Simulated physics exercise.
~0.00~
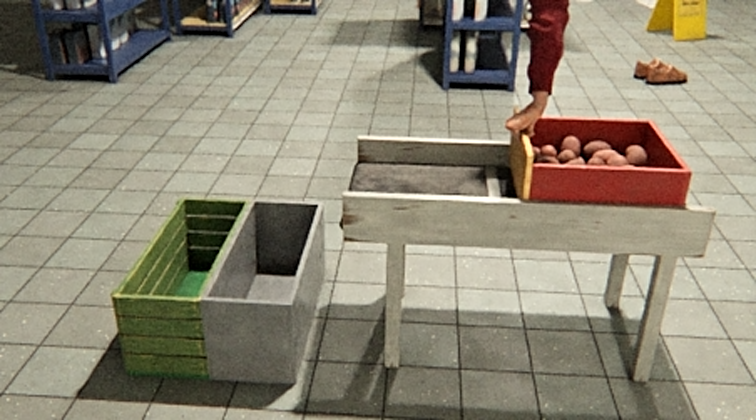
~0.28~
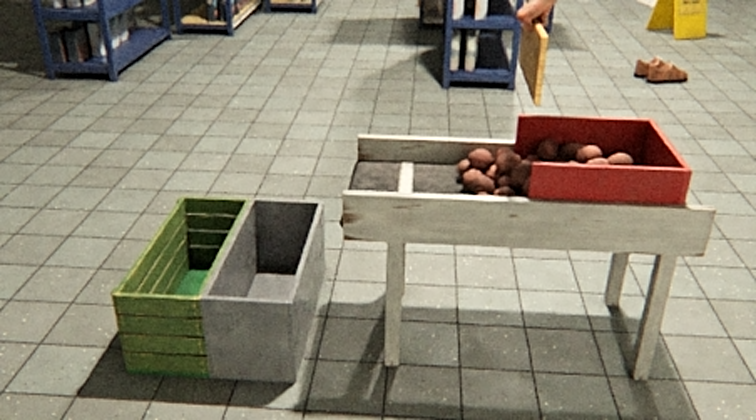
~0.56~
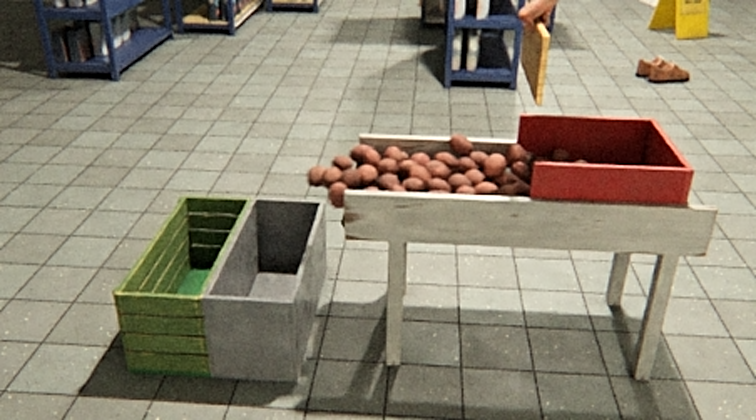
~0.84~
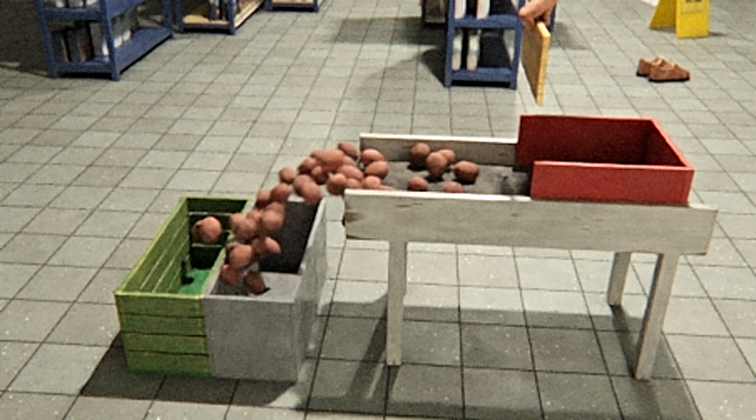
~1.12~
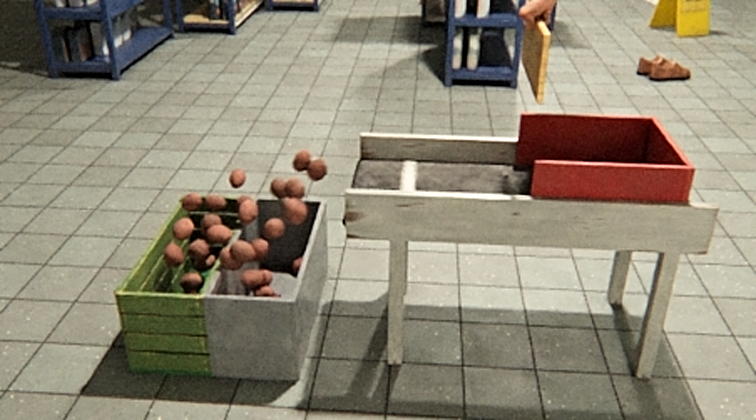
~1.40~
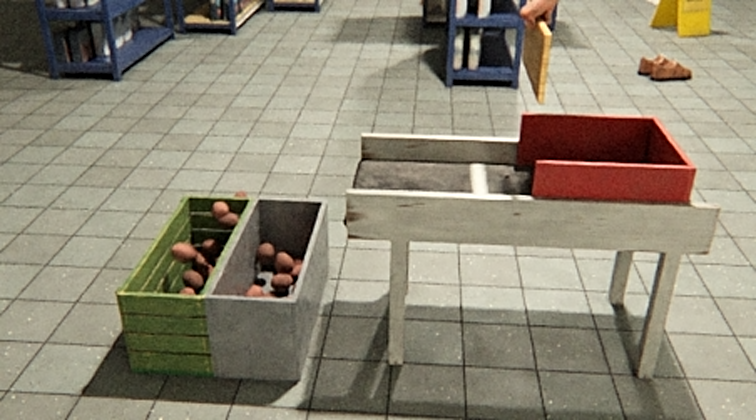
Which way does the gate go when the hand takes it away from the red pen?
The gate moves up, lifted clear of the belt by the hand.
